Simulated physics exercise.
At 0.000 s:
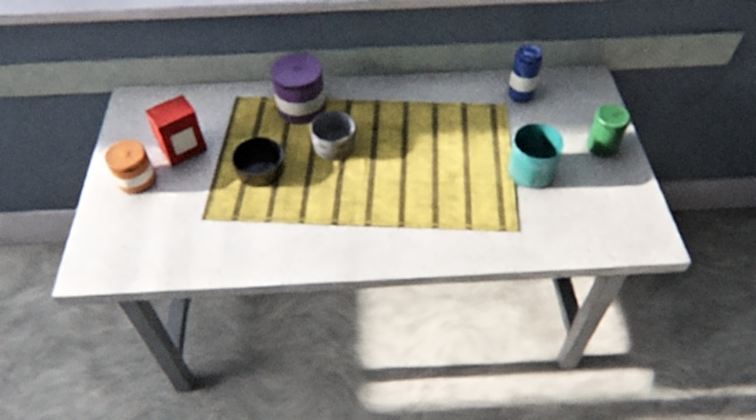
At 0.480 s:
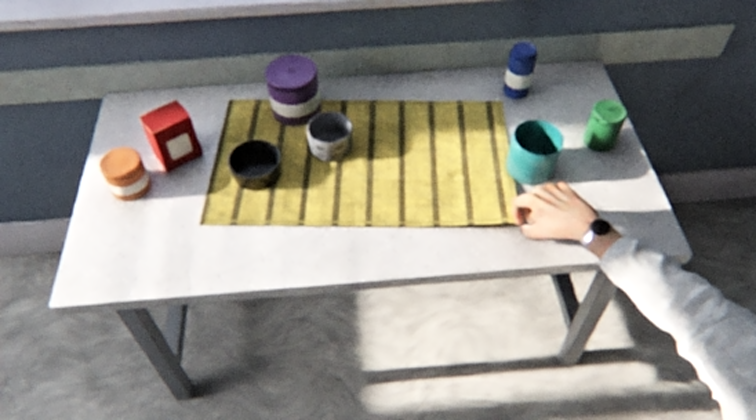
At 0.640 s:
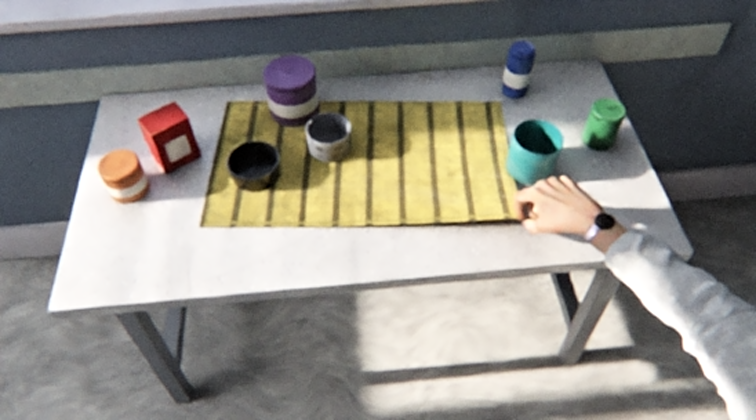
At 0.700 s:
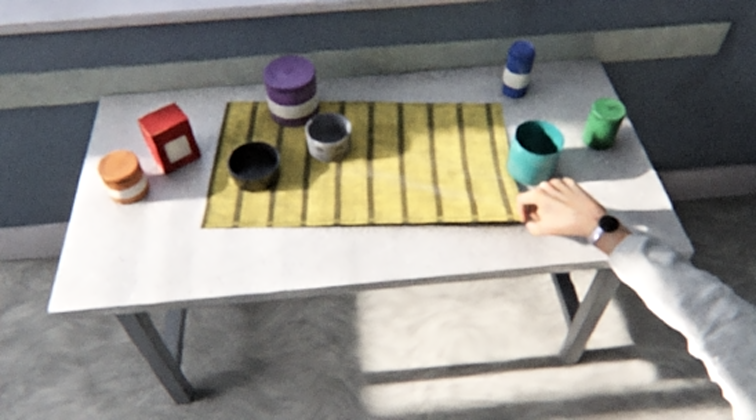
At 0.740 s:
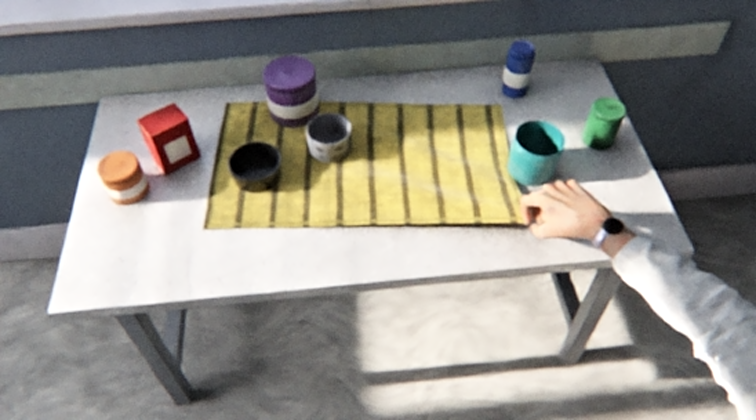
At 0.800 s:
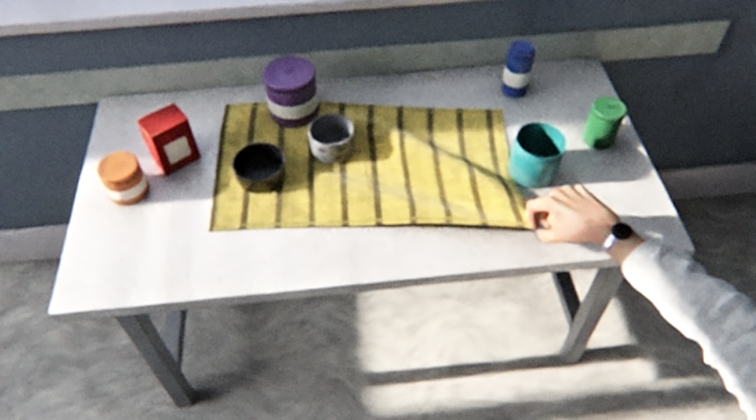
A white side table stands against a grey-blue wall on a concrete floor, seen from above and in front by a camera that shifts very slightly. A striped yellow tea towel lies under black and grey mugs, with an orange tin, red carton and purple tin leftward, a teal cup, blue jar and green container rightward. A hand grips the towel's near right corner and drags it slightly rightward, creasing it and shifting both mugs a little.
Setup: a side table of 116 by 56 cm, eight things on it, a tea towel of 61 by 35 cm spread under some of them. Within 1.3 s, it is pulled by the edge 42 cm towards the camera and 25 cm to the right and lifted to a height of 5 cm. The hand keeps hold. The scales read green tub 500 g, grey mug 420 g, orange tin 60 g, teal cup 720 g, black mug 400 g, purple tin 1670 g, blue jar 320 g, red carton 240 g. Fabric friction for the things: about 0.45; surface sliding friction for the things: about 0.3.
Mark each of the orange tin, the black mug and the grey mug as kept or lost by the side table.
Orange tin: Kept; black mug: Lost; grey mug: Lost.
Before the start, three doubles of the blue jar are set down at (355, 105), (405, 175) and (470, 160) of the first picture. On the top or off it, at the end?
First keeps its place, second leaves the top, third leaves the top.
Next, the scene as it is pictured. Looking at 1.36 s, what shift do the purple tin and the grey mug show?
Estimate: Purple tin near 30 cm, grey mug near 30 cm.
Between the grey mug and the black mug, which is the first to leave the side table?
The black one goes first.
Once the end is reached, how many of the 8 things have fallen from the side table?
My count is 2.
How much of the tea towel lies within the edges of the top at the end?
I'd estimate close to 25 per cent.
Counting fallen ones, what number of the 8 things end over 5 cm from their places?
In total, 4 of them qualify.
At 1.1 s, 100 % of the tea towel is still over the top; grey mug 11 cm off its start, black mug 10 cm off its start, purple tin 10 cm off its start.
At 1.4 s, 70 % of the tea towel is still over the top; grey mug 29 cm off its start, black mug 26 cm off its start, purple tin 29 cm off its start.
At 1.6 s, 45 % of the tea towel is still over the top; grey mug 40 cm off its start at (496, 232), black mug 38 cm off its start at (410, 255), purple tin 40 cm off its start at (454, 156).
At 1.9 s, 30 % of the tea towel is still over the top; grey mug 52 cm off its start, black mug over the edge, purple tin 49 cm off its start.
At 3.5 s, 25 % of the tea towel is still over the top; grey mug over the edge, black mug over the edge, orange tin 0 cm off its start at (117, 166), purple tin 51 cm off its start at (502, 190).
